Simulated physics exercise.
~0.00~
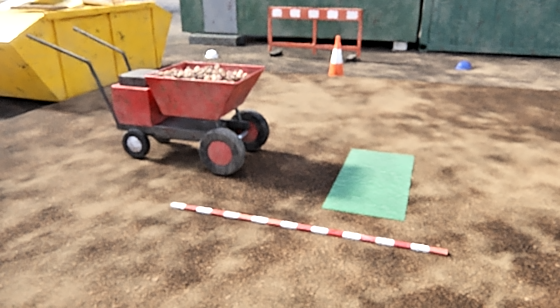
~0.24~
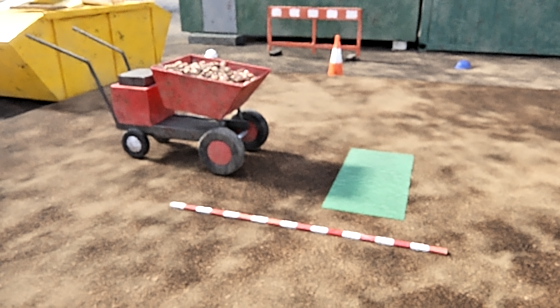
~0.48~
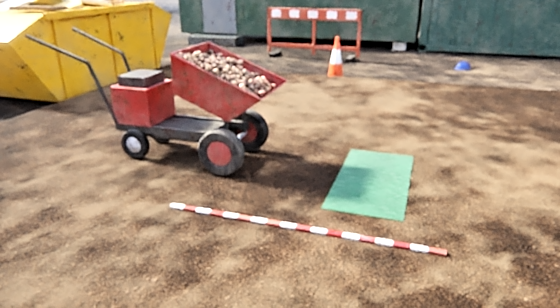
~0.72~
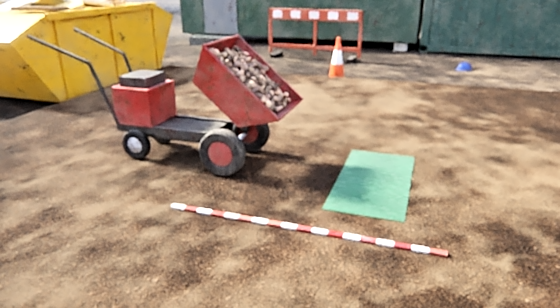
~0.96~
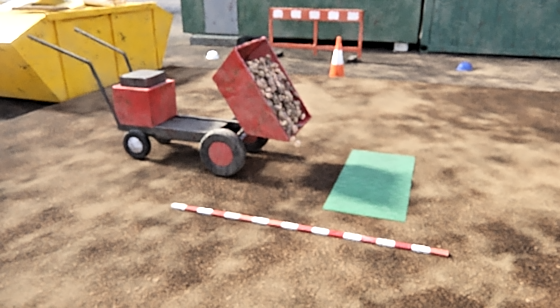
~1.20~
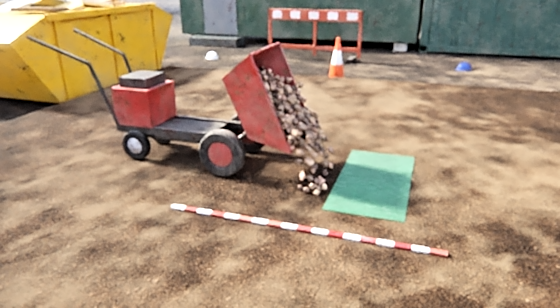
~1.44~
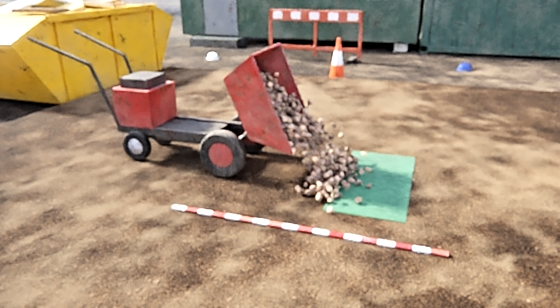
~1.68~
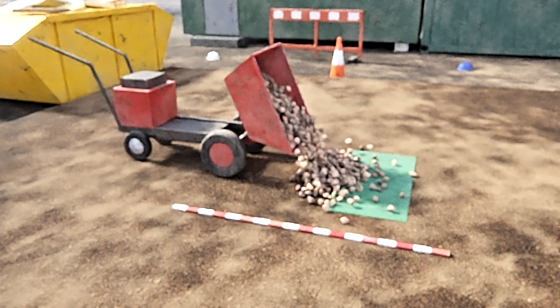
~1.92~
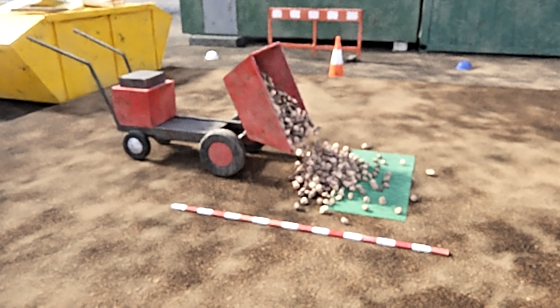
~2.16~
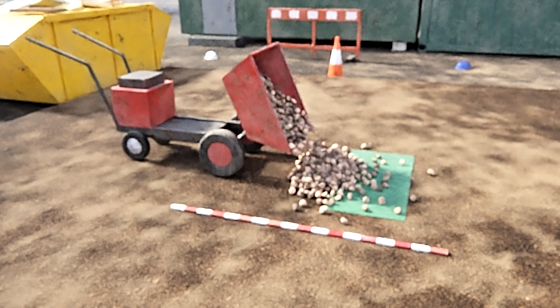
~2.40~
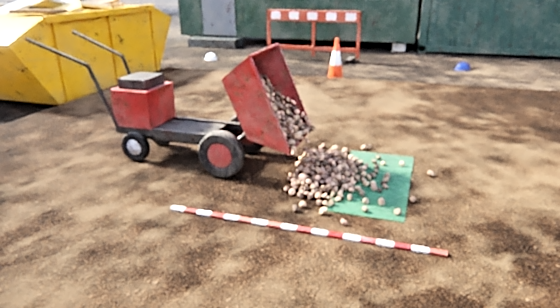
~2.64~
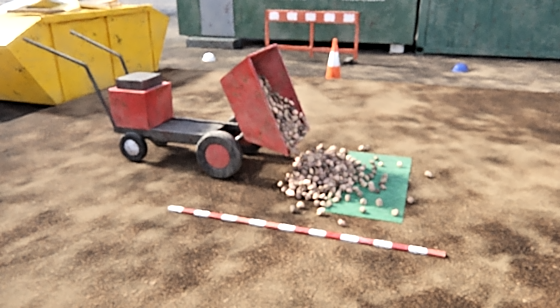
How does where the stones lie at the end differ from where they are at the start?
At the start the stones are all in the level red skip. By the end they are further right and lower, with some still in the tipped skip and the others in a heap on the ground and partly on the green sheet, a few scattered around it.
A red barrow tips its skip and spills stones partly onto a green sheet, keeping some.
